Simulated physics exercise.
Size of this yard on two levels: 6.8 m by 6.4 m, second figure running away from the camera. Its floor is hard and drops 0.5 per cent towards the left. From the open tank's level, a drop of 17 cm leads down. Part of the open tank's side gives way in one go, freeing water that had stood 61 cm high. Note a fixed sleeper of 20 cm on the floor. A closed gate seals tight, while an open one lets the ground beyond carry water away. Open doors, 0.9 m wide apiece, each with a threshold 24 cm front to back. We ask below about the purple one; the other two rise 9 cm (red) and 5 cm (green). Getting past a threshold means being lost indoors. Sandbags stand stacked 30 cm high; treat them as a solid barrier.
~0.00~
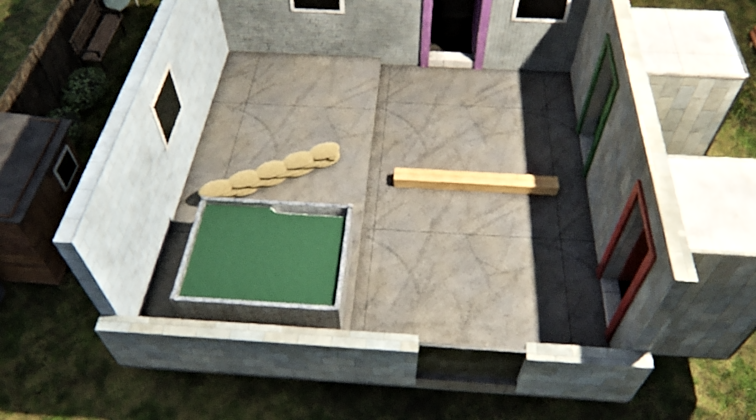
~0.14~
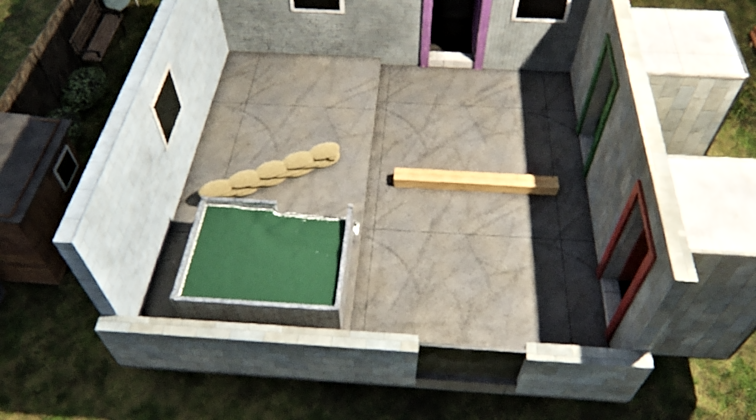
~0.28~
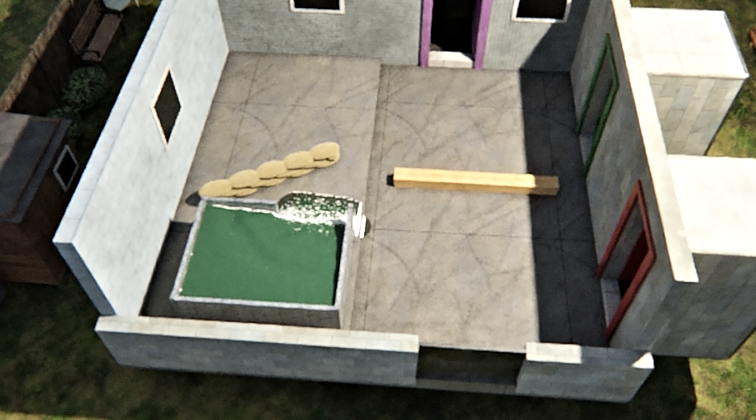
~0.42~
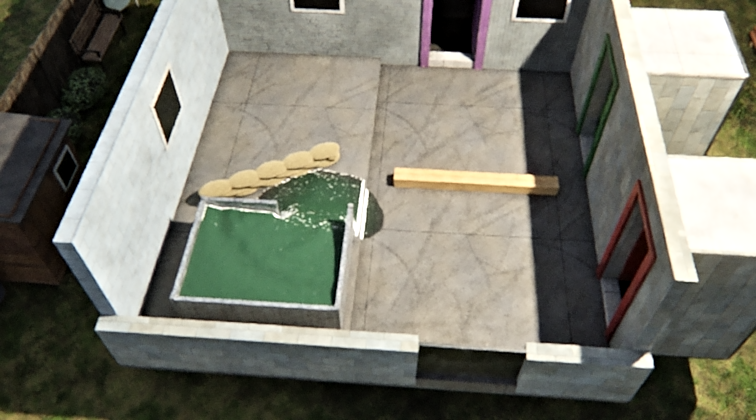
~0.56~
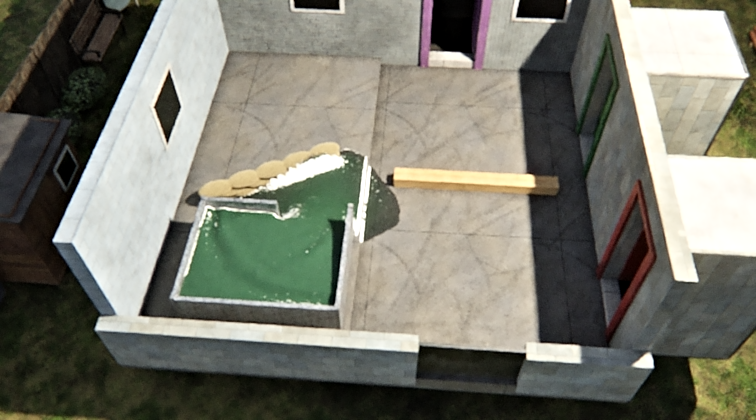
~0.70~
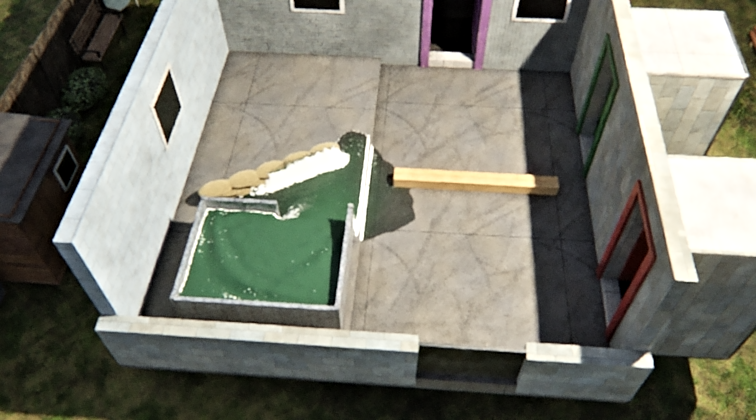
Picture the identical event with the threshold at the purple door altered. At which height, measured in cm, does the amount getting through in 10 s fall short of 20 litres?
From about 14 cm upwards.
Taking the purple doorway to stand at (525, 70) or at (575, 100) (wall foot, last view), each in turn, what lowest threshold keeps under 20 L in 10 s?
Roughly 11.0 cm, then roughly 14.0 cm.
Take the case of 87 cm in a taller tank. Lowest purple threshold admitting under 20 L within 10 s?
Roughly 23 centimetres.
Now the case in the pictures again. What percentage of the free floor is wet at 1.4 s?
Wet share: Around 20 %.
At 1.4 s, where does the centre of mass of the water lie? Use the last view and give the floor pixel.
Centre of the water: Approx. (295, 245) px.
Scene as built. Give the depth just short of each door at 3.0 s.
Door by door in cm - red 0, green 1, purple 18.
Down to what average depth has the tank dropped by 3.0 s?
It averages near 26 cm.
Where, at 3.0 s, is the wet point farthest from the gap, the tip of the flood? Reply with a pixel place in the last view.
At about (564, 75).
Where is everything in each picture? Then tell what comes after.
In the first picture, still water, 61 cm deep, in the open tank at (267, 253); the purple door at (455, 25) is dry.
In the second picture, water pours out on the far side and has run 0.2 m, to a hidden place; about 5 cm deep outside, 61 cm at the back.
In the third picture, water pours out on the far side and has run 0.7 m, to (297, 196); about 10 cm deep outside, 61 cm at the back.
In the fourth picture, the front is at (316, 172), 1.3 m from the gap on the far side; 1.8 m2 of floor is wet, 61 cm left at the back.
In the fifth picture, water pours out on the far side and has run 1.7 m, to (346, 153); about 8 cm deep outside, 56 cm at the back.
In the sixth picture, the gap is on the far side, the front 2.2 m out at (349, 136); the back of the open tank holds 51 cm; 2.7 m in a straight line remain to the purple door at (455, 25).
After 1.4 s water covers 20 % of the floor, deepest (39 cm) near (315, 175); it has not reached the purple door.
After 3.0 s water covers 50 % of the floor, deepest (28 cm) near (564, 75); 18 cm at the purple door, 3 litres in over its 17 cm threshold.
After 10.0 s water covers 85 % of the floor, deepest (13 cm) near (348, 358); 8 cm at the purple door, 6 litres in over its 17 cm threshold.
At the purple door as built, the water arrived by 1.9 s and peaked near 21 cm at 2.2 s.
Run again over the same 10 s with other heights there, 30 litres in over 13 cm, 3 litres over 18 cm. The limit of 20 litres is kept from about 14 cm up.
